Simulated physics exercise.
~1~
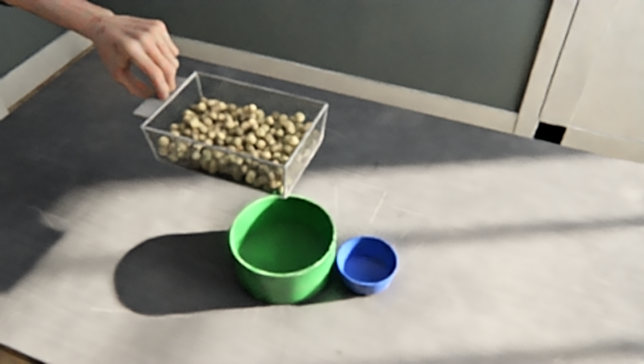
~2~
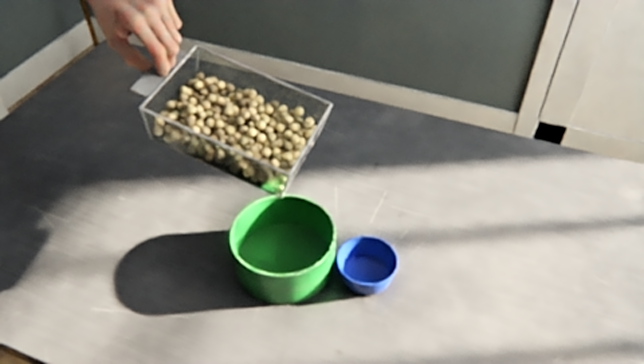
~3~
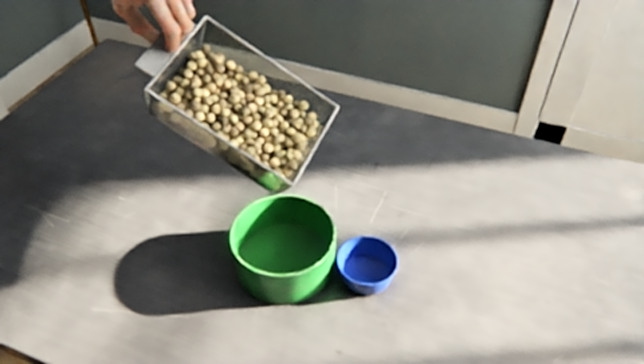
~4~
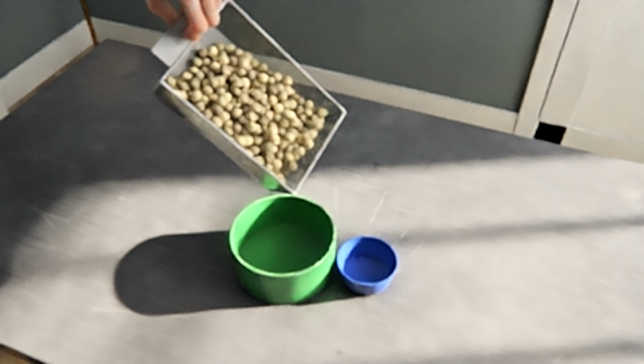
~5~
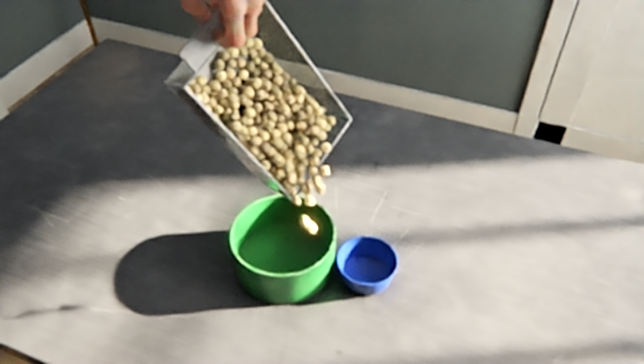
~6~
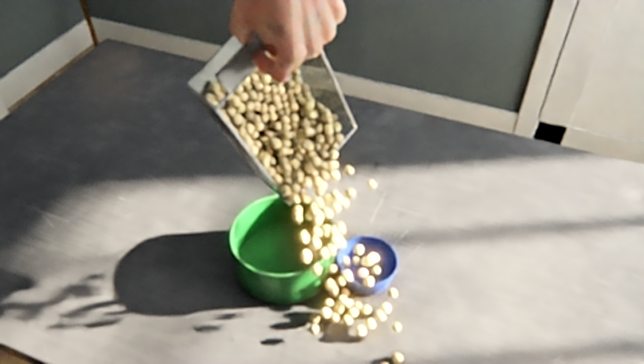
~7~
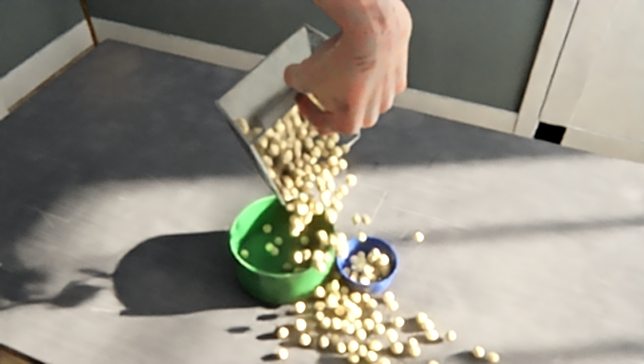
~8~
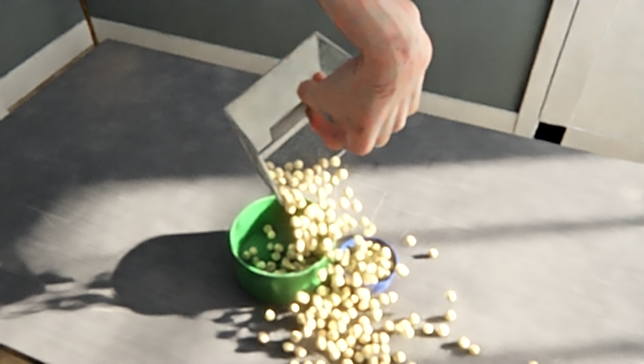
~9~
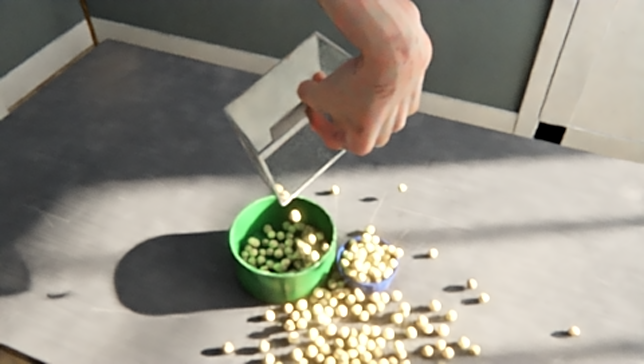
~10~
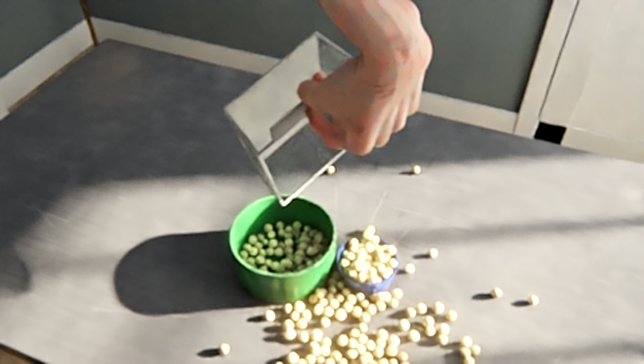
A hand tips a clear box of nuts into green and blue containers, scattering many outside.
